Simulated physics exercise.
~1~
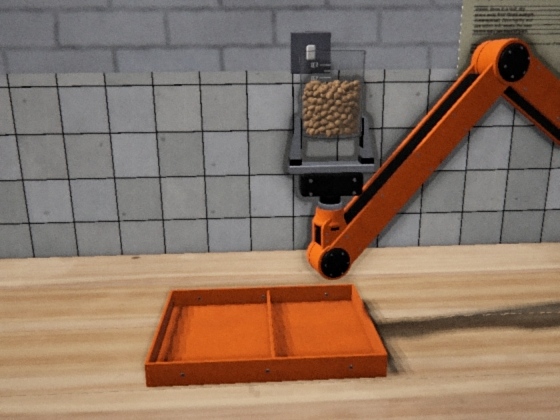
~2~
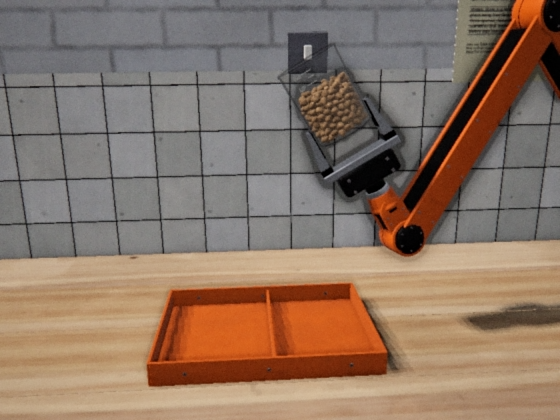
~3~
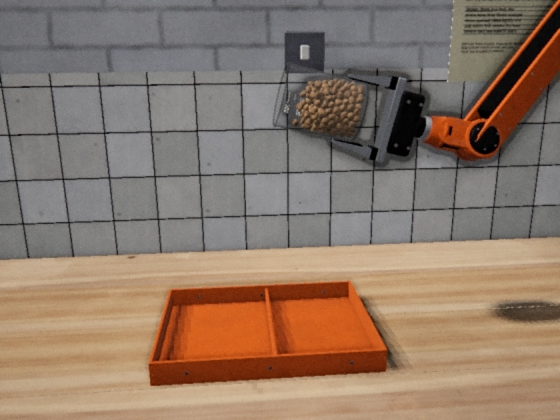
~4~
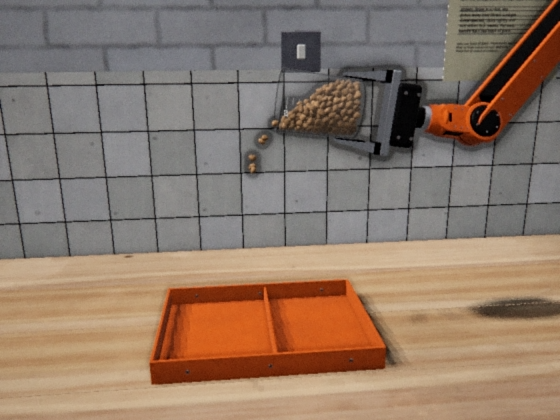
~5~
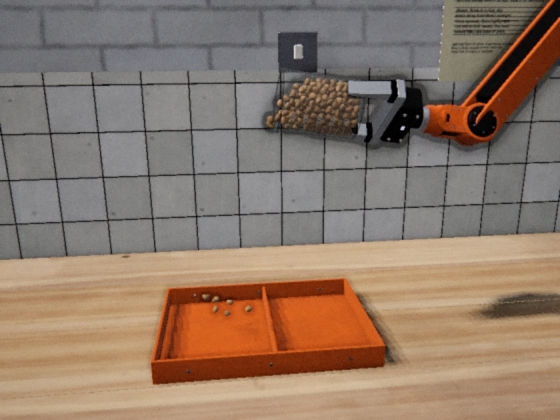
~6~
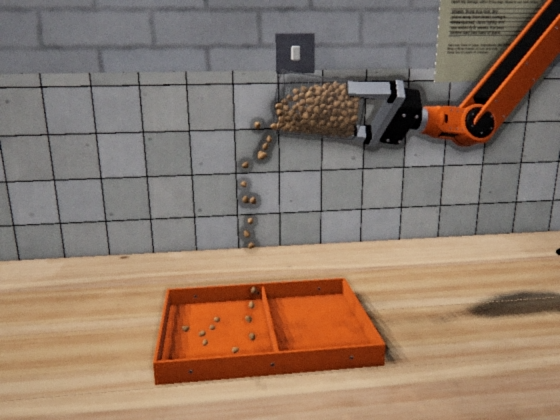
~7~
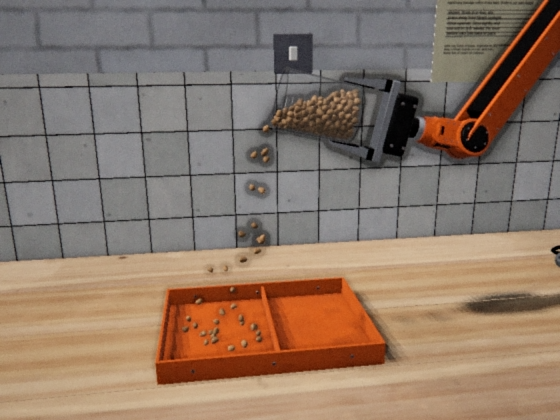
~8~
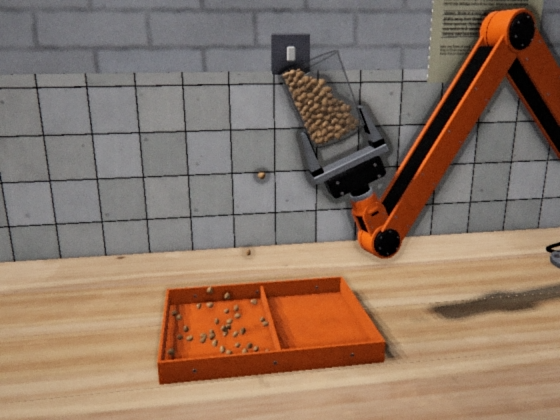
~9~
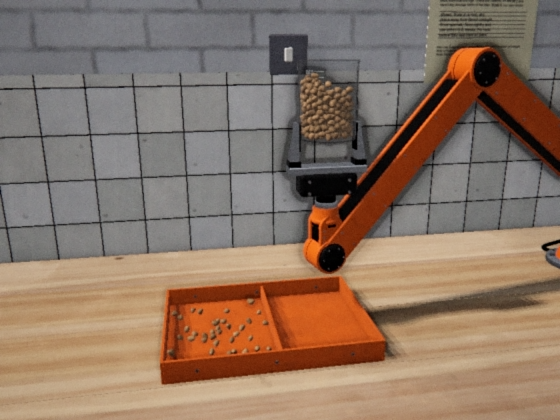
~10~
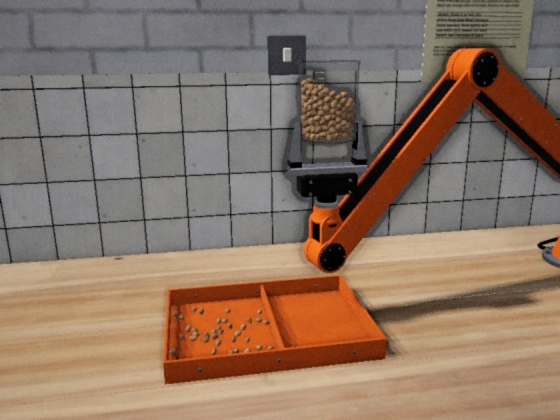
On a pale wooden table in front of a grey tiled wall, an orange robot arm holds a clear container of brown beans upright above and behind a shallow orange tray split in two. The arm swings the container over to the left until it lies on its side, its mouth facing away from the arm. A few beans slide out, then more drop in a thin, scattered stream into the tray's left part. The arm then turns the container back upright, stopping the flow. Most beans remain inside it, while a sparse scattering rests in the left part and the right part stays empty.
